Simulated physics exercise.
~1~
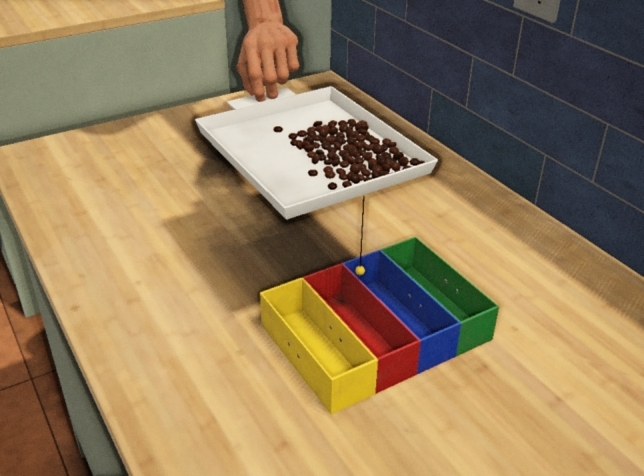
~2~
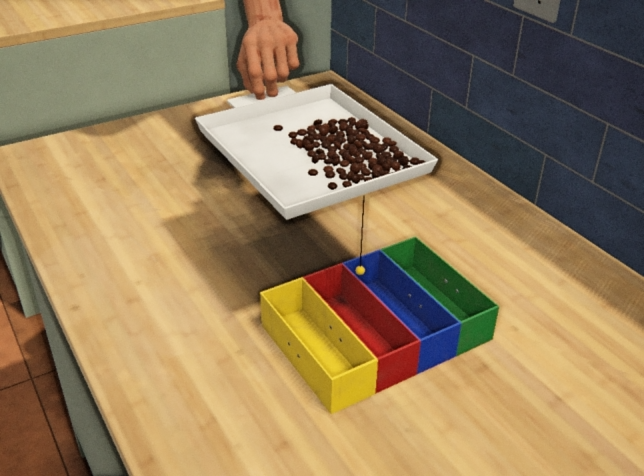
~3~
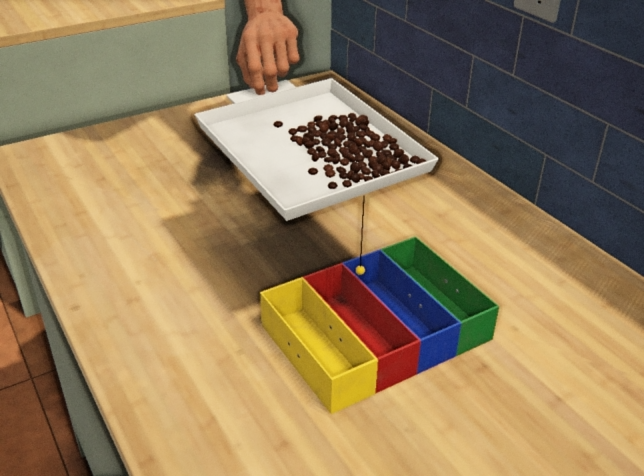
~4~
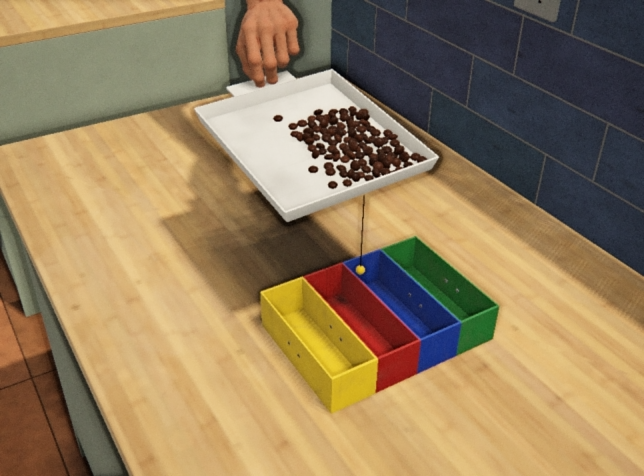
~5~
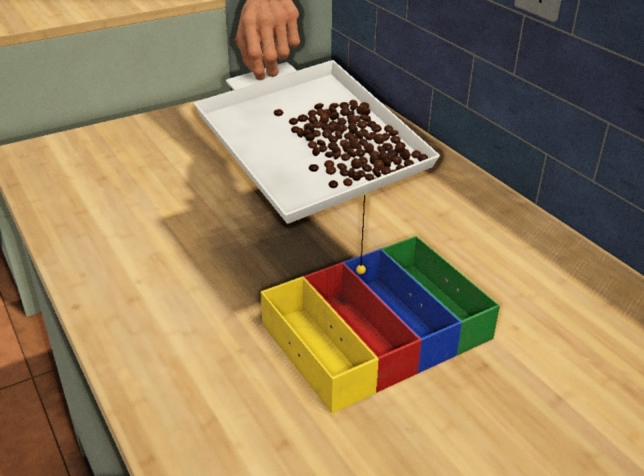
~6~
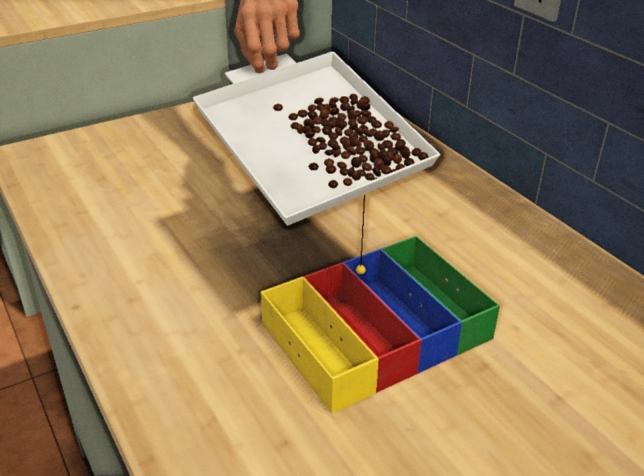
A hand gradually raises the back of a white tray of brown drops above four coloured cells.
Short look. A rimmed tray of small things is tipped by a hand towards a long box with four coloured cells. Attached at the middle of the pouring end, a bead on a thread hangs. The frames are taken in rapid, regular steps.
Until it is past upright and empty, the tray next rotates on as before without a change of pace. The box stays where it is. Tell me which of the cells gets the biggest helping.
The biggest helping lands in the yellow cell.
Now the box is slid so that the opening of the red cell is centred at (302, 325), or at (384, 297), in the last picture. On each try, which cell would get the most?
In the first case it's red, in the second it's the yellow cell.
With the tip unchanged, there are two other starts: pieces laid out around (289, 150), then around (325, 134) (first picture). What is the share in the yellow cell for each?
Estimate: 70 % first, 80 % second.
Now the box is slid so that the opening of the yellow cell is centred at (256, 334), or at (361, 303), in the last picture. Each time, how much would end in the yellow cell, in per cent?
Roughly 0% first, roughly 20% second.
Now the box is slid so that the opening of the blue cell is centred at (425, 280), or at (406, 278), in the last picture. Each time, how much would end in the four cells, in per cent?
First about 40, then 70 per cent.
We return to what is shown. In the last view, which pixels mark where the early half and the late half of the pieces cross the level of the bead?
I'd say close to (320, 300) at first and close to (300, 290) later on.
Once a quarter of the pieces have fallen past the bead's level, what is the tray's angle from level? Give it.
Around 90 degrees of turn.
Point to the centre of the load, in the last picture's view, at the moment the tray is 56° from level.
Look about (333, 184) in the last picture.
Just after the last frame, tray tipped steeply; almost all on the tray; just a few in the yellow cell; just a few falling or outside the box.
A moment on, tray tipped right over; about a tenth on the tray; roughly half in the yellow cell; roughly a quarter in the red cell; just a few in the blue cell; roughly a quarter falling or outside the box.
Further on, tray tipped past a quarter turn; the larger part in the yellow cell; roughly a quarter in the red cell; just a few in the blue cell; about a tenth falling or outside the box.
When it is over, tray tipped past a quarter turn; the larger part in the yellow cell; roughly a quarter in the red cell; just a few in the blue cell; not one in the green cell; about a tenth outside the box.
